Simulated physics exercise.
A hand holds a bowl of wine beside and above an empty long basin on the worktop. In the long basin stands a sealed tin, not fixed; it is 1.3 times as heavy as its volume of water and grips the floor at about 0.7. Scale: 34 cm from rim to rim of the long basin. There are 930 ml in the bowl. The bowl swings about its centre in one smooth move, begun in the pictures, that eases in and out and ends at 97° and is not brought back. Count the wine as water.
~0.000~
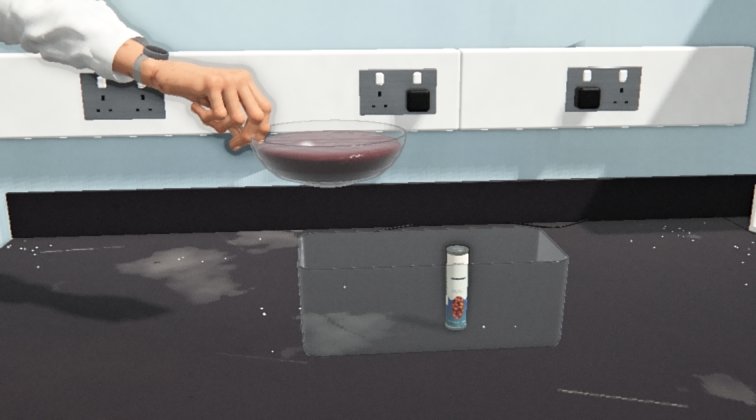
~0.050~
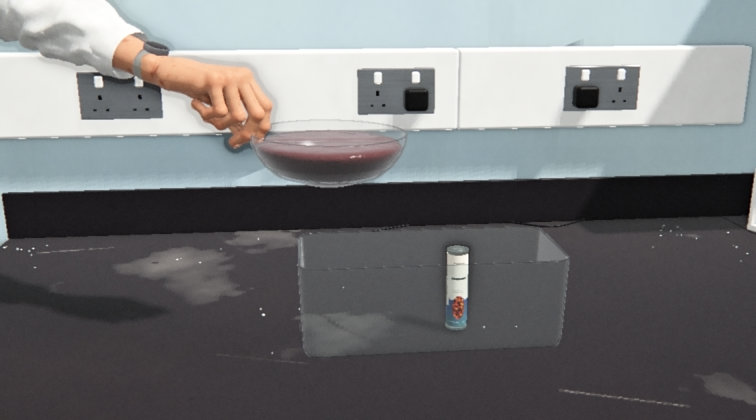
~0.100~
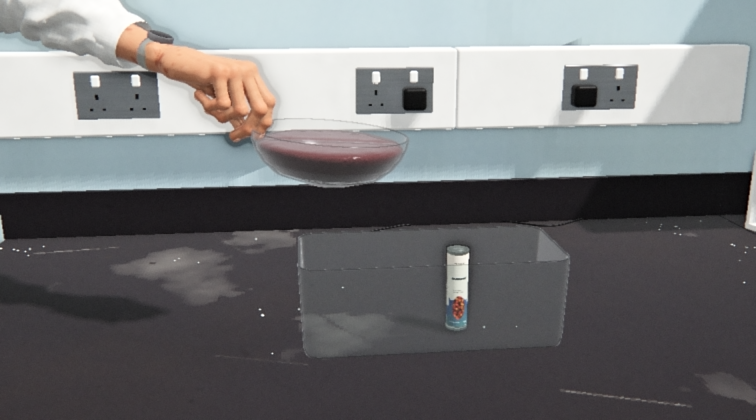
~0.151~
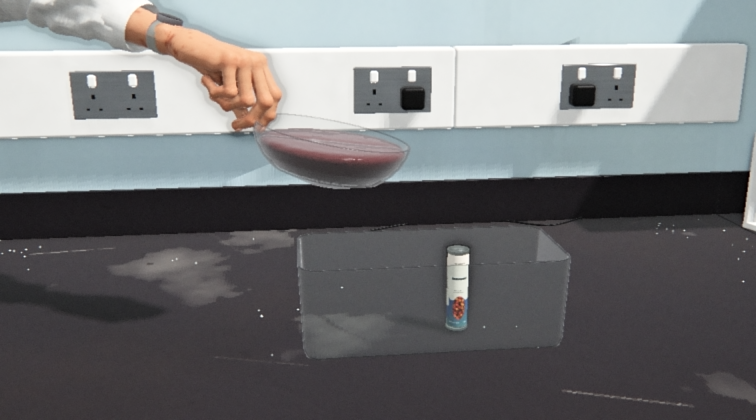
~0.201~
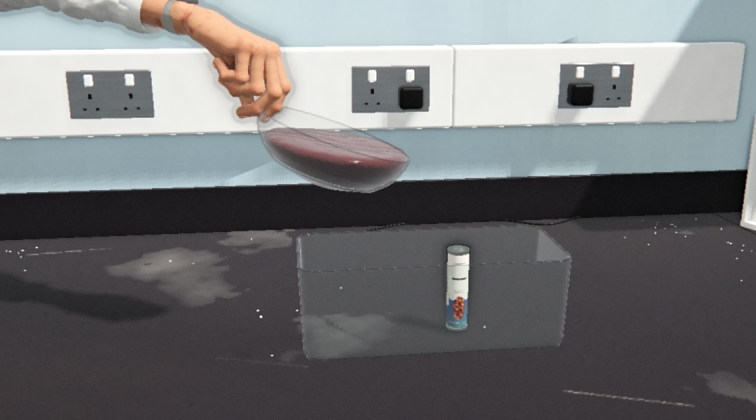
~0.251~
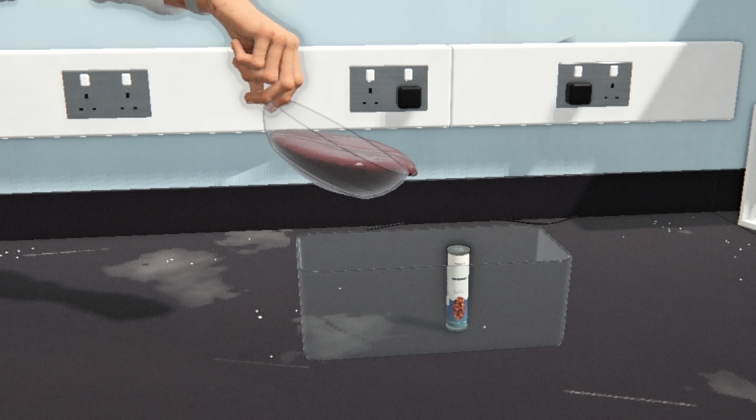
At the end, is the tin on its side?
It topples.
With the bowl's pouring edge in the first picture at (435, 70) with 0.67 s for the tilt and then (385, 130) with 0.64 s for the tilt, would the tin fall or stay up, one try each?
First it stays up; then it goes over.
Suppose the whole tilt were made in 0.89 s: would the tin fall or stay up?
The tin remains upright.
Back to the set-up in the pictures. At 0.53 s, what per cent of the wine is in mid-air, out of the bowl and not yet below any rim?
About 28 per cent.
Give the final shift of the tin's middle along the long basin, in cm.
Some 5.5 cm.
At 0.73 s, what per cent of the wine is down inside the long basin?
Near 90 in a hundred.
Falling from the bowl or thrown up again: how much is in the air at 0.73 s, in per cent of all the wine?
Near 5 in a hundred.
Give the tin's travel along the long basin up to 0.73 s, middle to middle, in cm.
Some 2 cm.
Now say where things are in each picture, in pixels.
Tilt 0°; pouring edge (405, 132); surface from (255, 143) to (401, 140); the long basin's rim runs from (300, 252) to (553, 244); the tin's top is at (458, 253), in the first frame.
Tilt 1°; pouring edge (406, 134); surface from (255, 142) to (401, 141), in the second frame.
Tilt 5°; pouring edge (407, 139); surface from (256, 139) to (403, 144), in the third frame.
Tilt 12°; pouring edge (408, 148); surface from (258, 136) to (405, 148), in the fourth frame.
Tilt 20°; pouring edge (408, 159); surface from (262, 134) to (408, 153); 1 per cent is over the edge, in the fifth frame.
Tilt 30°; pouring edge (406, 172); surface from (269, 134) to (392, 157); 7 per cent is over the edge, in the sixth frame.
Then, 0.53 s in, the tilt is 86° and 5 per cent is still to pour; the tin stands where it began.
Then, 0.73 s in, the tilt is 97° and 0 per cent is still to pour; the tin leans 6°.
Then, 0.94 s in, the tilt is 97° and 0 per cent is still to pour; the tin leans 18°.
Then, 1.17 s in, the tilt is 97° and 0 per cent is still to pour; the tin lies on its side.
Finally, the tin lies on its side.
